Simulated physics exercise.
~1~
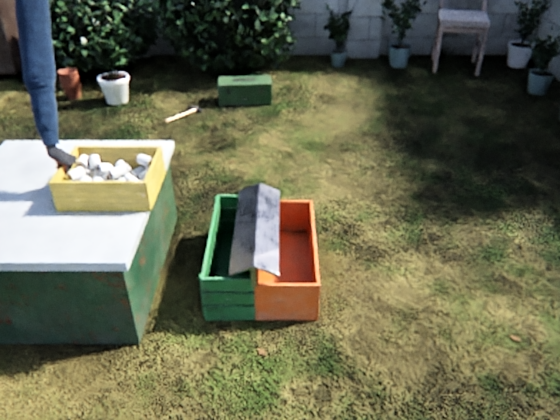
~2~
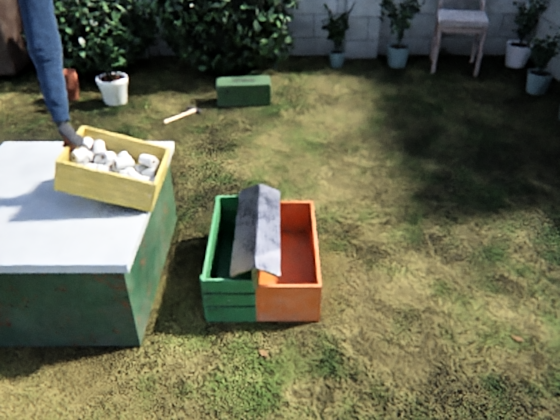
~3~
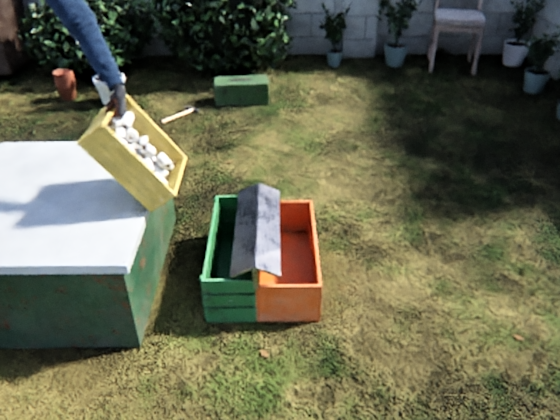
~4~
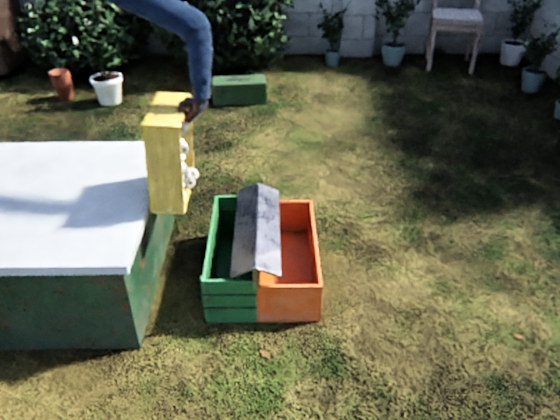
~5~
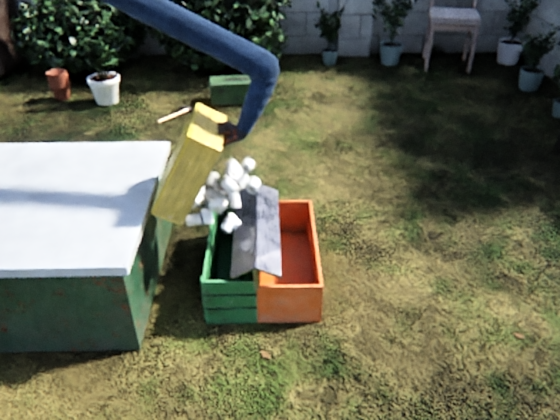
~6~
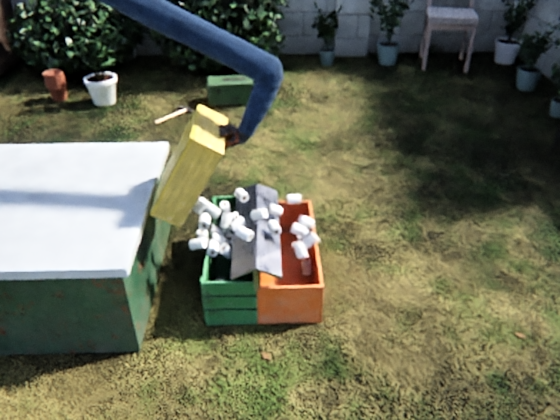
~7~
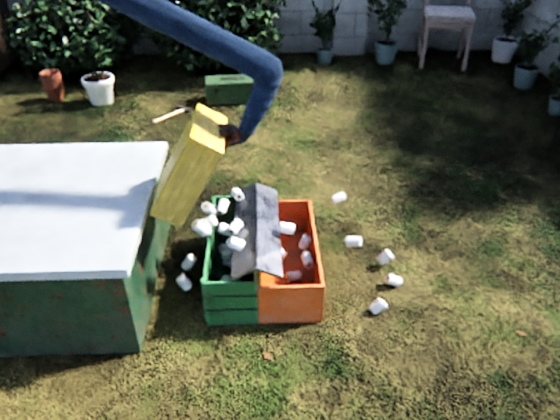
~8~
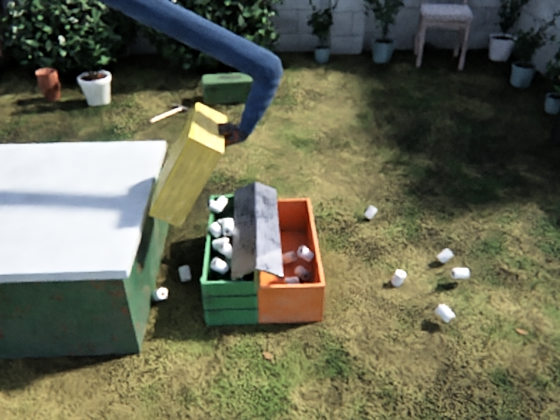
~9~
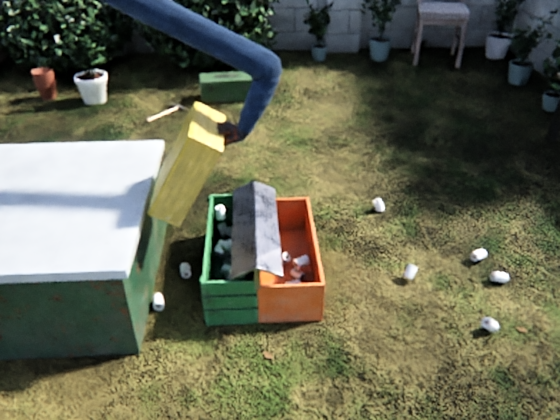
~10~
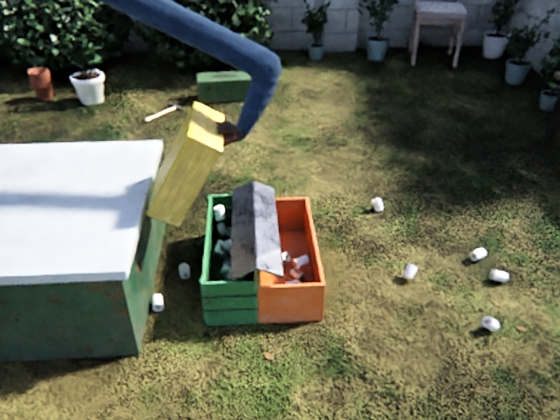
The video shows a blue-sleeved arm tipping a yellow box of white rolls off a bench's end above a ridged green and orange container. The rolls tumble out, most settling in the green side, some in the orange, while several scatter on the grass at both sides.
